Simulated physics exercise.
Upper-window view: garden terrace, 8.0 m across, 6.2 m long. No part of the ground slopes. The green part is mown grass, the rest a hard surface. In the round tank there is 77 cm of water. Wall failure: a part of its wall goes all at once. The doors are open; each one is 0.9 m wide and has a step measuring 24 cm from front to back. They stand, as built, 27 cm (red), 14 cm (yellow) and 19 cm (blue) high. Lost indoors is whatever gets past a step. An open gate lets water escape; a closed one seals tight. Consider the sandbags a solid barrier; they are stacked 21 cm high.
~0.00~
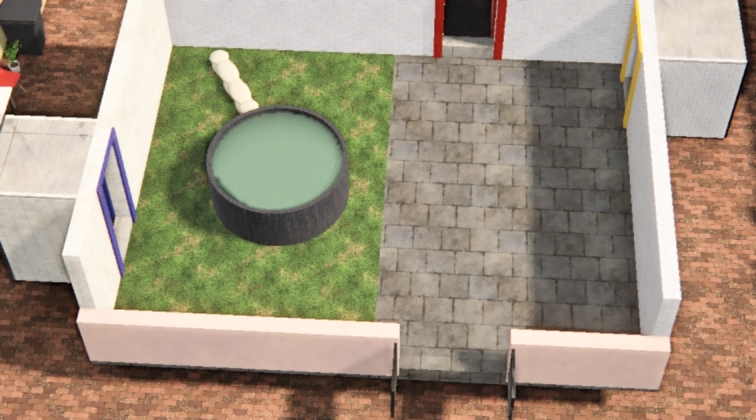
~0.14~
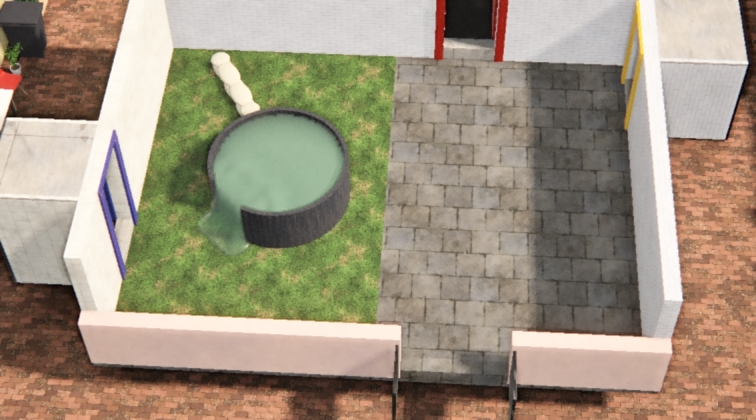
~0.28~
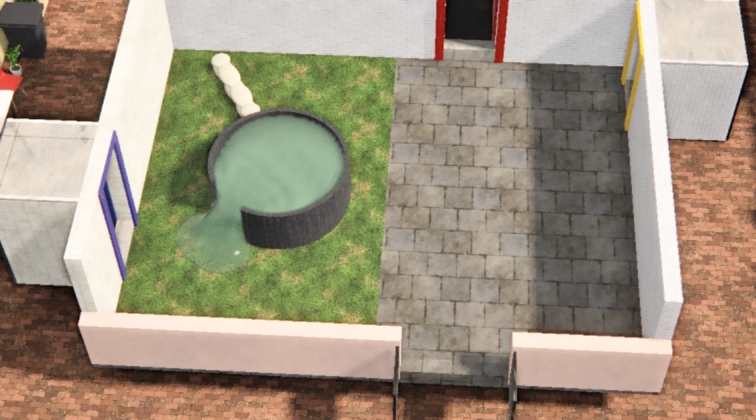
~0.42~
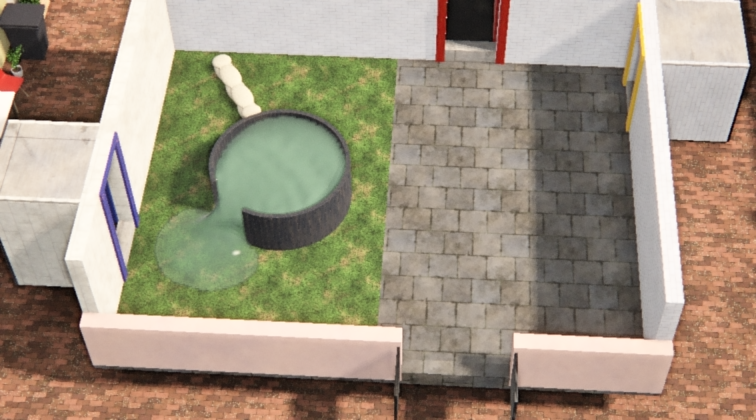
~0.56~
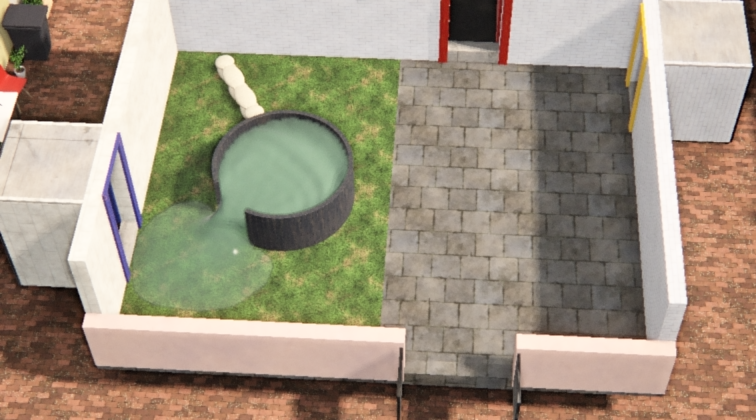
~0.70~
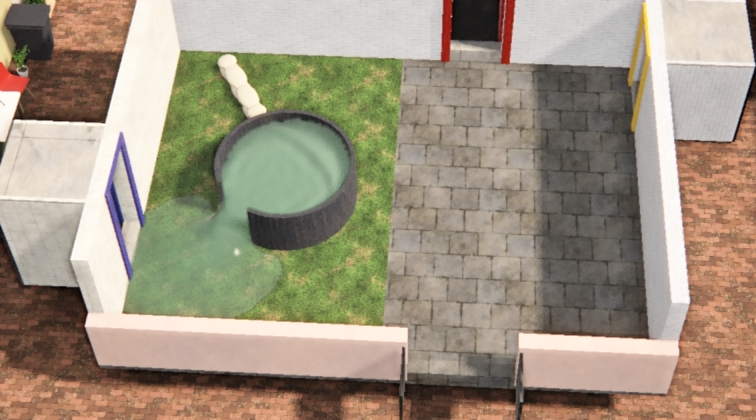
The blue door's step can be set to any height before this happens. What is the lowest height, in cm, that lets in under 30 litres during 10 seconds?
About 24 cm.
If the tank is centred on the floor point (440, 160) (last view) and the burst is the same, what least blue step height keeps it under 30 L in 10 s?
With that change, some 8.5 centimetres.
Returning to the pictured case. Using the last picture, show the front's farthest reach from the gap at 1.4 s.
(116, 344).
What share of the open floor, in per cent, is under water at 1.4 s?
About 15 per cent.
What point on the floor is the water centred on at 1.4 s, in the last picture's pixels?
Centre of mass: About (255, 221) px.
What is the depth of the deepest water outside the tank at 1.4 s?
About 48 cm at most.
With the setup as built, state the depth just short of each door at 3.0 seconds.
Reading in centimetres: Red = 0, yellow = 0, blue = 25.
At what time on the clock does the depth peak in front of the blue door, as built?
Approximately 1.2 s.
After 1.4 s water covers 15 % of the floor, deepest (48 cm) near (118, 333); 31 cm at the blue door, 13 litres in over its 19 cm step.
After 3.0 s water covers 25 % of the floor, deepest (28 cm) near (179, 268); 25 cm at the blue door, 65 litres in over its 19 cm step.
After 10.0 s water covers 90 % of the floor, deepest (11 cm) near (116, 344); 10 cm at the blue door, 89 litres in over its 19 cm step.
At the blue door as built, the water arrived by 0.7 s and peaked near 32 cm at 1.2 s.
Run again over the same 10 s with other heights there, 69 litres in over 20.5 cm, 9 litres over 28 cm. The limit of 30 litres is kept from about 24 cm up.
